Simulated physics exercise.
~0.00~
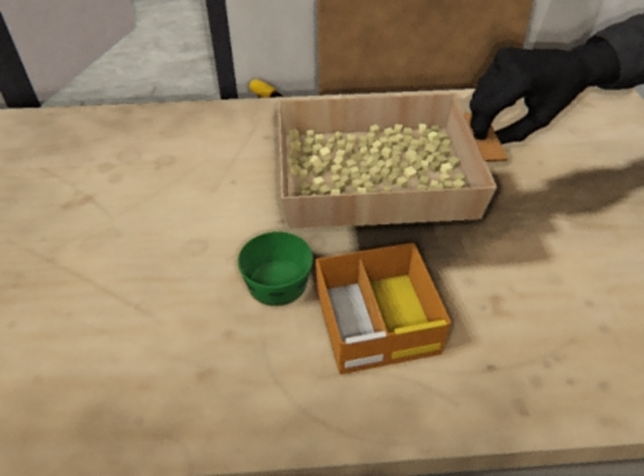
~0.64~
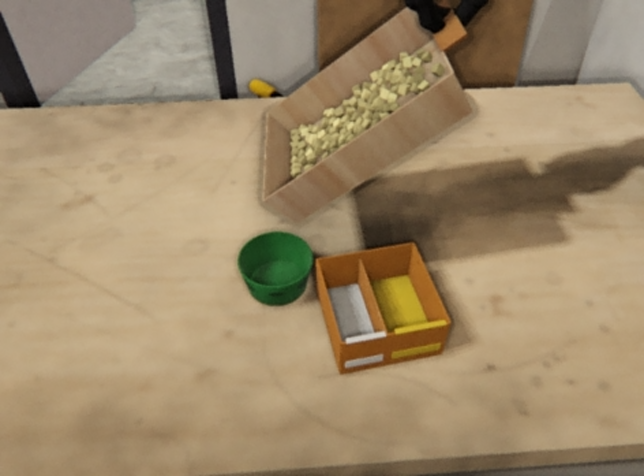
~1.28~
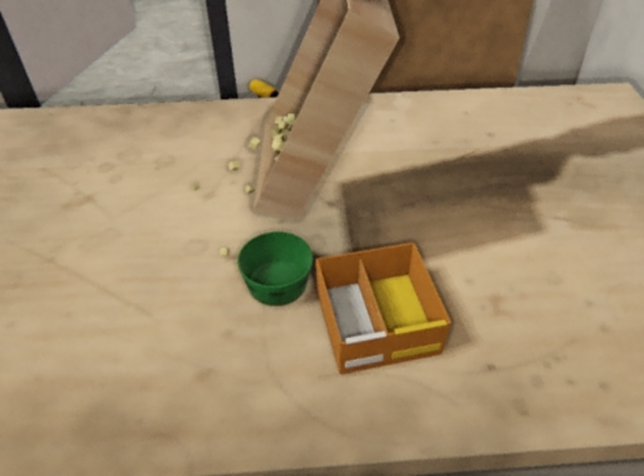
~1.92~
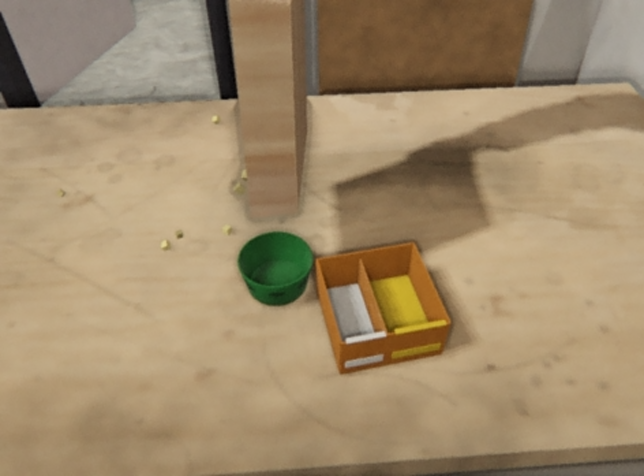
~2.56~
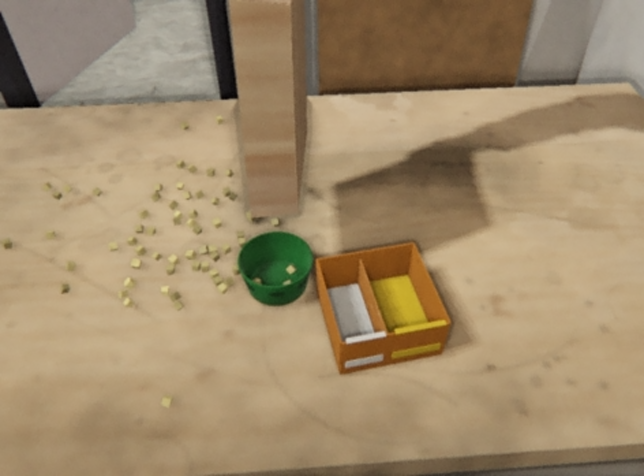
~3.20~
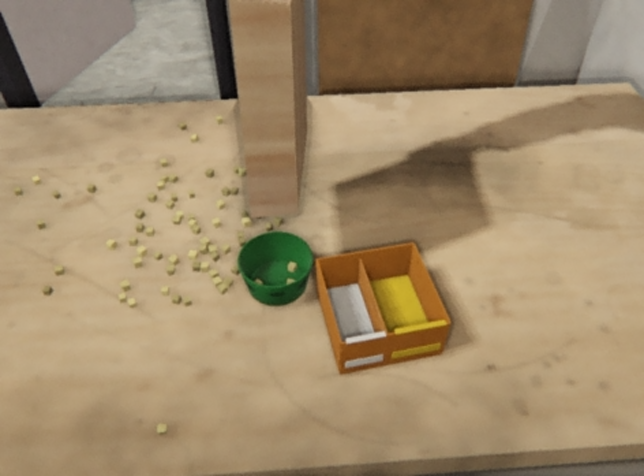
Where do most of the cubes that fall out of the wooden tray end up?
Most of them end up scattered on the tabletop, mainly to the left of the tray and the green dish. Only a few land in the dish, and none are seen in the white or yellow section of the orange box.
